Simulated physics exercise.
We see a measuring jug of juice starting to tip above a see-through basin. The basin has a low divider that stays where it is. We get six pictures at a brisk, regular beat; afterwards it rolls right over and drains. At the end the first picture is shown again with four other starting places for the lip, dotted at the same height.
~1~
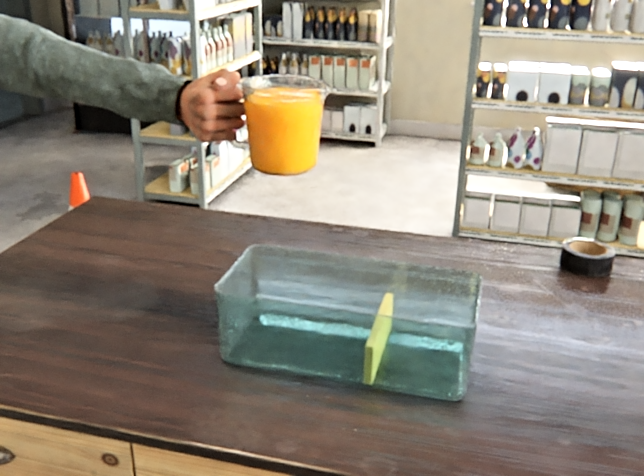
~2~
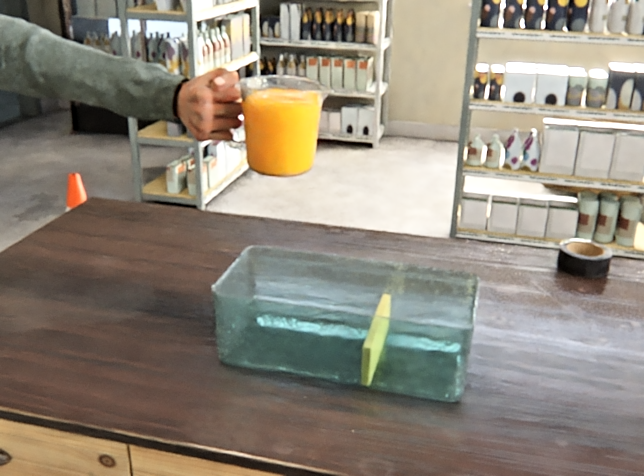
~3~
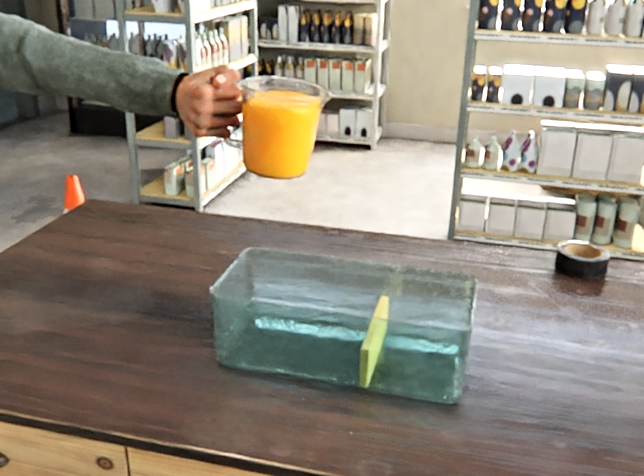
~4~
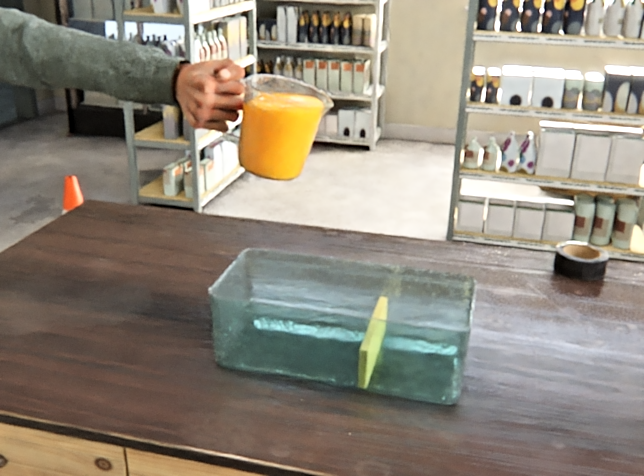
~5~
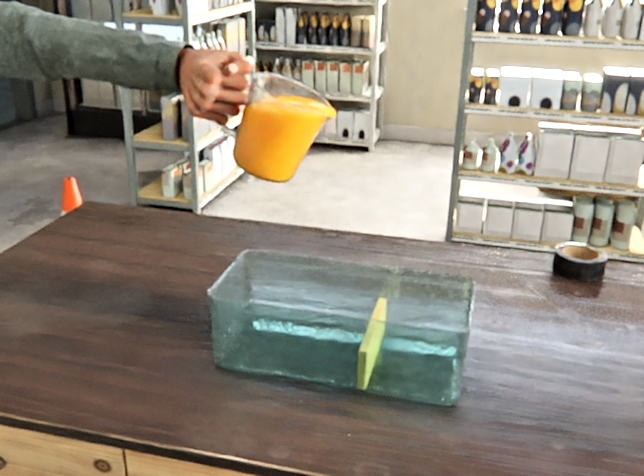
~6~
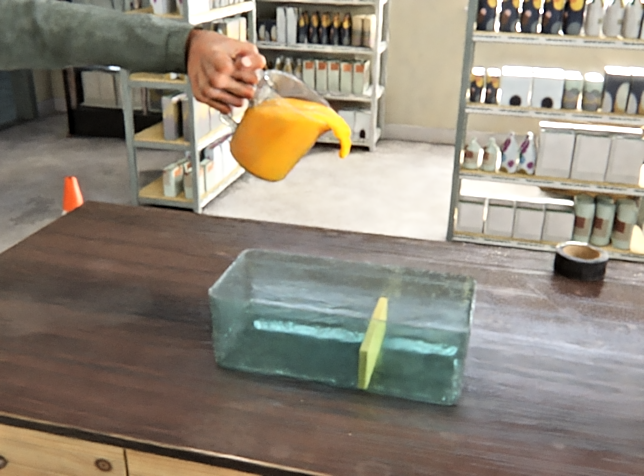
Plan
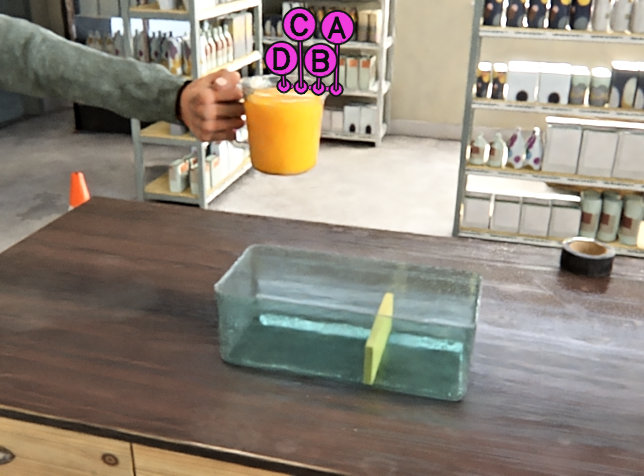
A glass measuring jug of orange juice, gripped by a hand reaching in from the left, hangs upright above a see-through basin with a yellow-green divider on a dark wooden table. The hand tilts the jug steadily to the right, and juice slides over the lip, curling downward in a short tongue.
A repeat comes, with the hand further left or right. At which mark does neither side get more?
B.
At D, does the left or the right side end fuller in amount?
The left one.
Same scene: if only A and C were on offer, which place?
That would be A.
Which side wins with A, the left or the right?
More ends on the right.
In magenta, A at (336, 89); B at (318, 88); C at (301, 87); D at (283, 85).
For place A, about 21 % ends left of the wall and 77 % right of it; 3 % is lost outside.
For place B, about 49 % ends left of the wall and 49 % right of it.
For place C, about 88 % ends left of the wall and 8 % right of it; 4 % is lost outside.
For place D, about 92 % ends left of the wall and 4 % right of it; 4 % is lost outside.
